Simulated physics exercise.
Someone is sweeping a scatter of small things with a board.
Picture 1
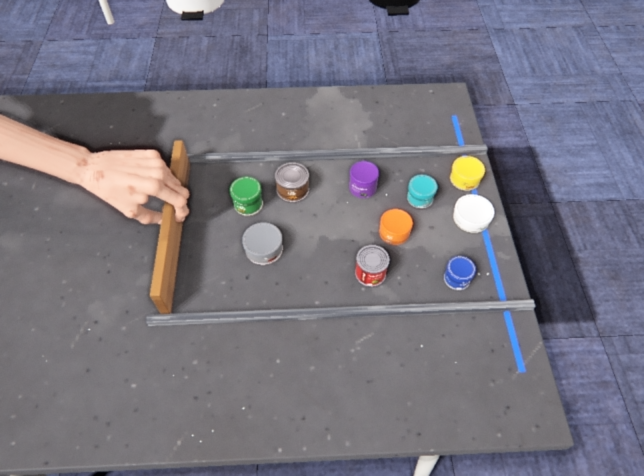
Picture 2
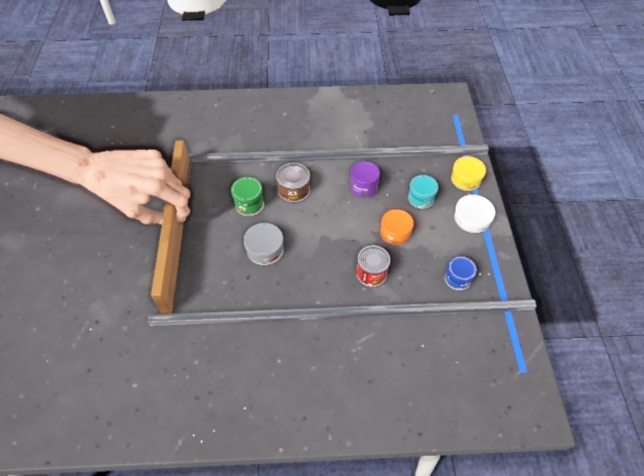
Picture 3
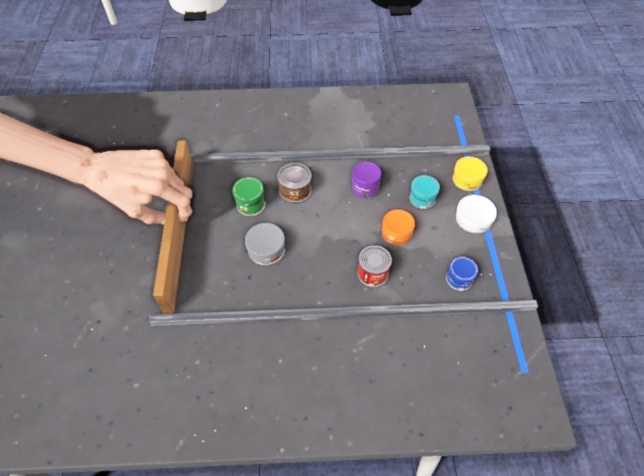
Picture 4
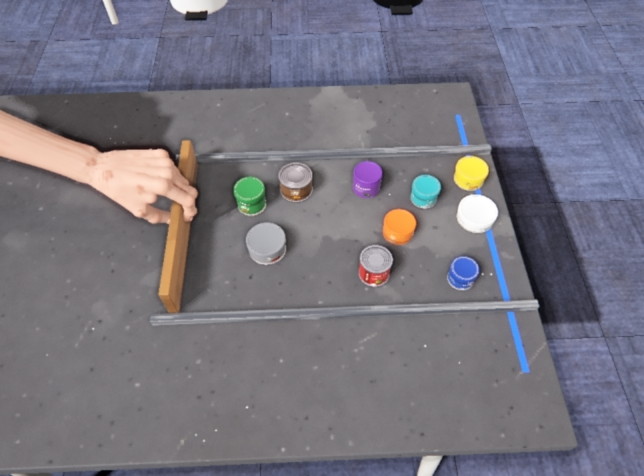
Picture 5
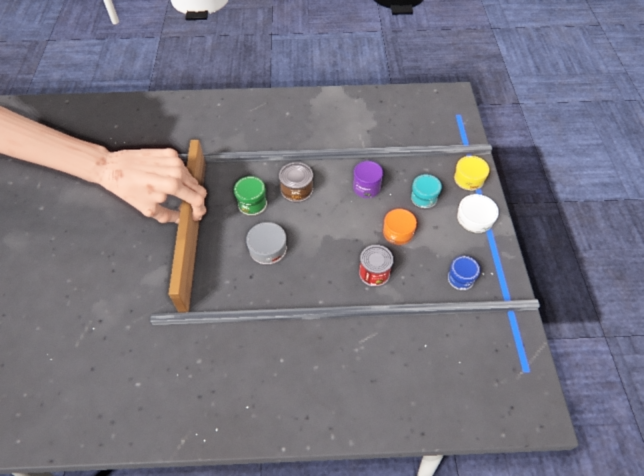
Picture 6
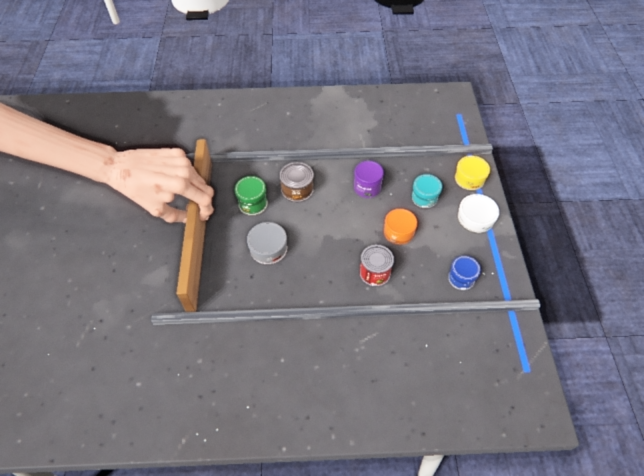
A dark speckled tabletop above blue carpet tiles is seen from a high angle, with two thin grey rails running across it. Between them sit small green, brown, grey, purple, orange, red, teal, yellow, white and blue containers, near blue tape at the right. A hand at the left slides an upright wooden board slightly rightward, while the containers stay in place.
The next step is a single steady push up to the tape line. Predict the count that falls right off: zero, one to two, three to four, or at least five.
The count is at least five.
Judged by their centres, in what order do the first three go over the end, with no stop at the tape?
First the white pot, then the yellow tin, then the turquoise pot.
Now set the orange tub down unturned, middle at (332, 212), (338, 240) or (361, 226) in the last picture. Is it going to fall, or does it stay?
In order, it holds its place; goes down; holds its place.
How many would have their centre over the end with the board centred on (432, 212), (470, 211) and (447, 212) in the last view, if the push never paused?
In that order 0, 3 and 2.
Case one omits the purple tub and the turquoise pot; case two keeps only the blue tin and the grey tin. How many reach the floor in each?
The first removal gives 4, the second gives 4.
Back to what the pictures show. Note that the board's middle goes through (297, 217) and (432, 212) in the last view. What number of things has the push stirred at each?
So 3, and at the other place 10.
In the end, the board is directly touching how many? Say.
4 of them.
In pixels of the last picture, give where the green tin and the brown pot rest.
I'd put one at around (498, 188) and the other at around (490, 159).
Soon after, none off yet; yellow tin at rest near (472, 174); white pot at rest near (478, 214); blue tin at rest near (464, 273).
After that, none off yet; yellow tin displaced about its own width near (494, 172); white pot displaced about its own width near (512, 219); blue tin displaced about its own width near (491, 277).
In the end, the number that fall off is five or more; gone, purple tub, orange tub, turquoise pot, blue tin, white pot and yellow tin.
